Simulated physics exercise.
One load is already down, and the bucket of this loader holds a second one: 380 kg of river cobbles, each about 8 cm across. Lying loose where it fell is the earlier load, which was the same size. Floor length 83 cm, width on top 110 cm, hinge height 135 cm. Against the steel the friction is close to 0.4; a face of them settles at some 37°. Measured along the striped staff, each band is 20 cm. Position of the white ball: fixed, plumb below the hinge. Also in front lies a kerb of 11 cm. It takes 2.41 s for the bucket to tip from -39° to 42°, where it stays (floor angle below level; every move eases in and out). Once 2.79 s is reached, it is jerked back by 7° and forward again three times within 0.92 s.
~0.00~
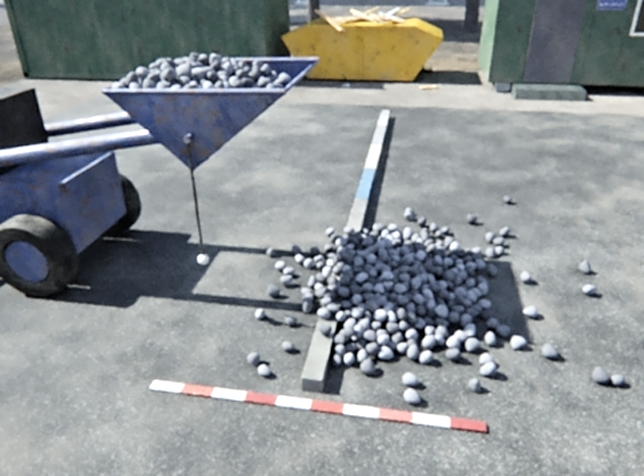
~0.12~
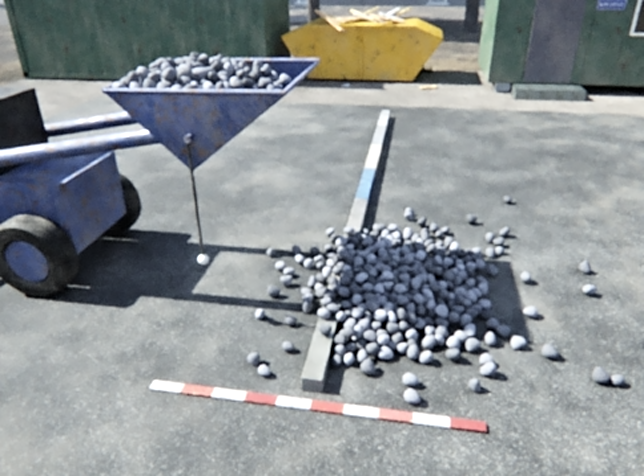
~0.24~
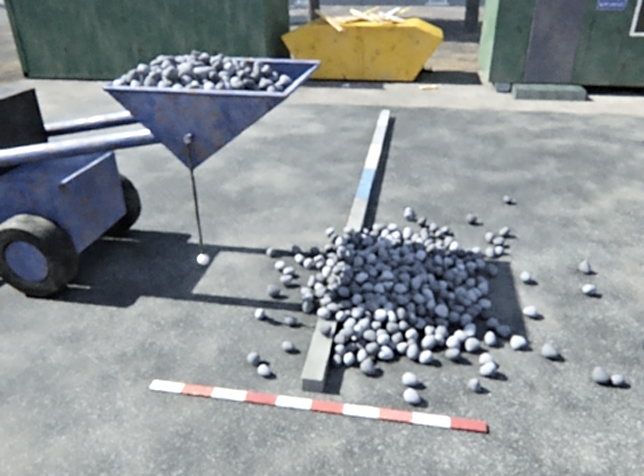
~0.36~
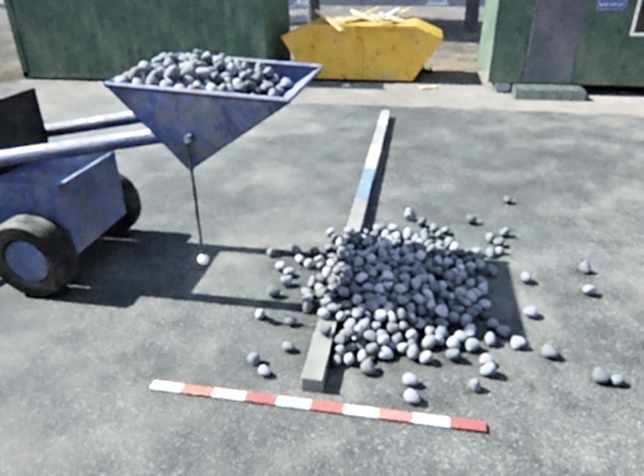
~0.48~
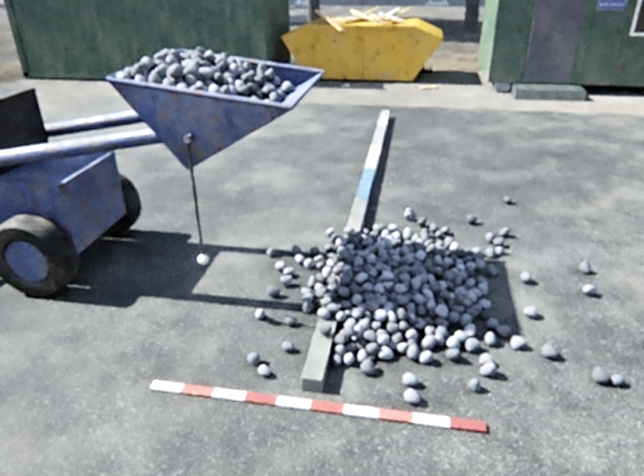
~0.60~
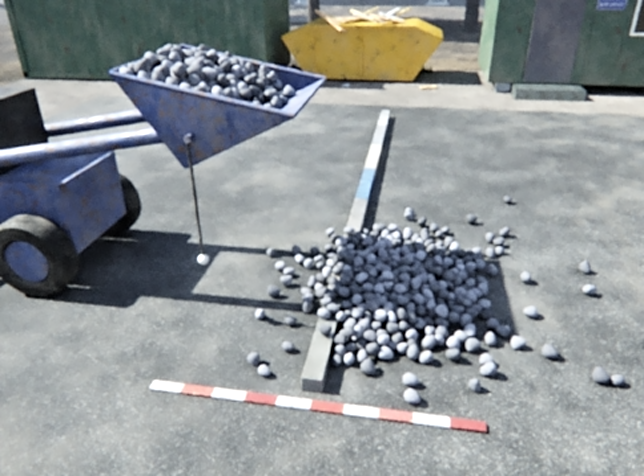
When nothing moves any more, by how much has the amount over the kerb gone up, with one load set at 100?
It has gone up by about 33 per cent of a load.
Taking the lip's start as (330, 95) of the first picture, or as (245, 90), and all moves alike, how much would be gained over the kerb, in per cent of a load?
Some 80 percent, and then 10 percent.
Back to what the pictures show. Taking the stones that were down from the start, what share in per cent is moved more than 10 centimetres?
Some 10 percent, give or take.
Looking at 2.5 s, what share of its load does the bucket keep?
About 5 per cent is held.
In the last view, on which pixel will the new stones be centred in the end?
They end up centred around (326, 268).
After 1.8 s the floor is at 29°; in per cent of one load, 82 in the bucket, 29 on this side of the kerb, 89 over the kerb; the foremost stones are at (575, 300).
After 2.5 s the floor is at 42°; in per cent of one load, 3 in the bucket, 81 on this side of the kerb, 116 over the kerb; the foremost stones are at (575, 300).
After 4.2 s the floor is at 42°; in per cent of one load, 0 in the bucket, 78 on this side of the kerb, 122 over the kerb; the foremost stones are at (575, 300).
After 6.8 s the floor is at 42°; in per cent of one load, 0 in the bucket, 78 on this side of the kerb, 122 over the kerb; the foremost stones are at (575, 300). Net gain over the kerb, 33.
